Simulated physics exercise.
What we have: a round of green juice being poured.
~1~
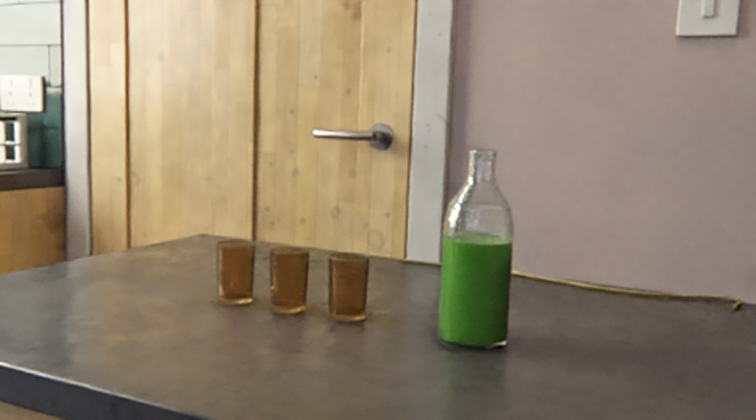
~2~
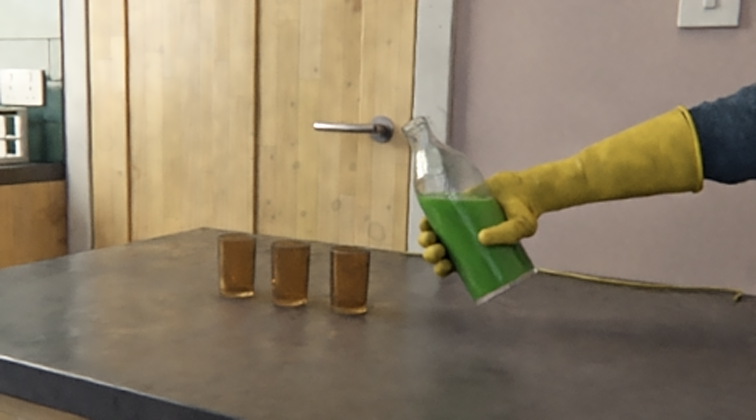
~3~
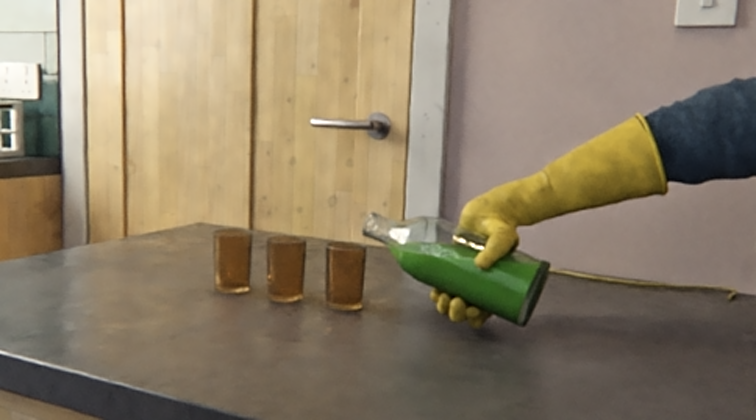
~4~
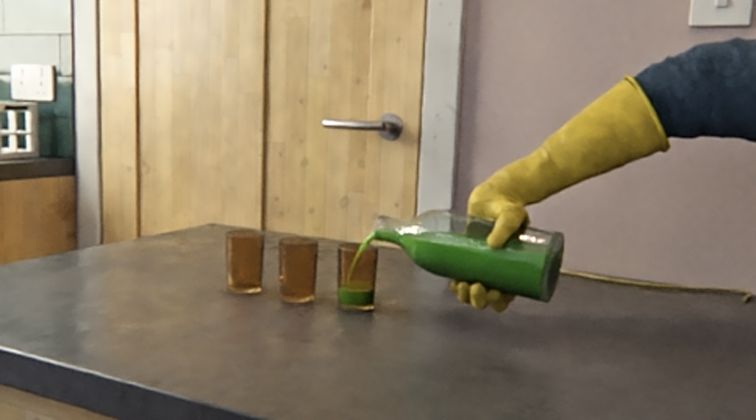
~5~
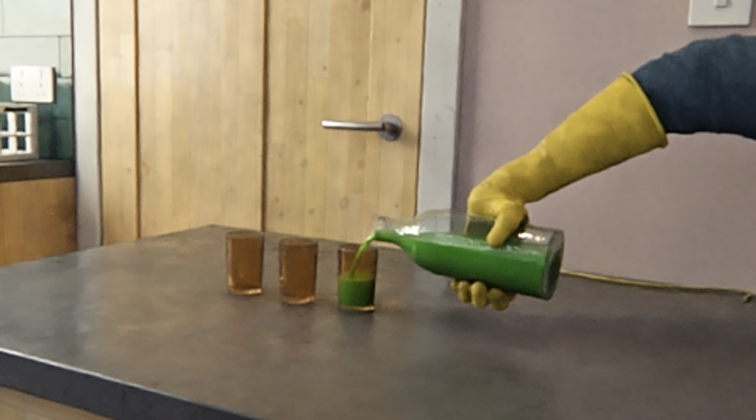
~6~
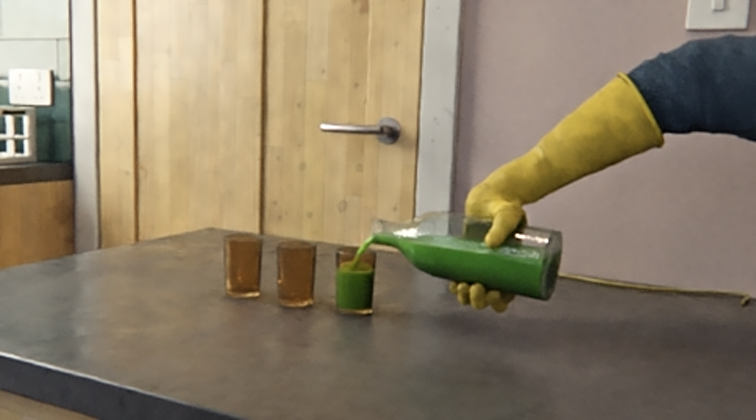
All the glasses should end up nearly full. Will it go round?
It will do.
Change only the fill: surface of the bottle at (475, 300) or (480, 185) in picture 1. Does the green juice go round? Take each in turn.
In turn: Falls short, will do.
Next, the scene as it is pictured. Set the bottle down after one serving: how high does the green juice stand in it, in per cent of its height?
About 45 per cent.
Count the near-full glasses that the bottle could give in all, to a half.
About 5.5.
Soon after, the first is about three quarters full.
Later, the first is done and the bottle has about three quarters of its load.
In the end, all three are full and about half of the green juice is over.
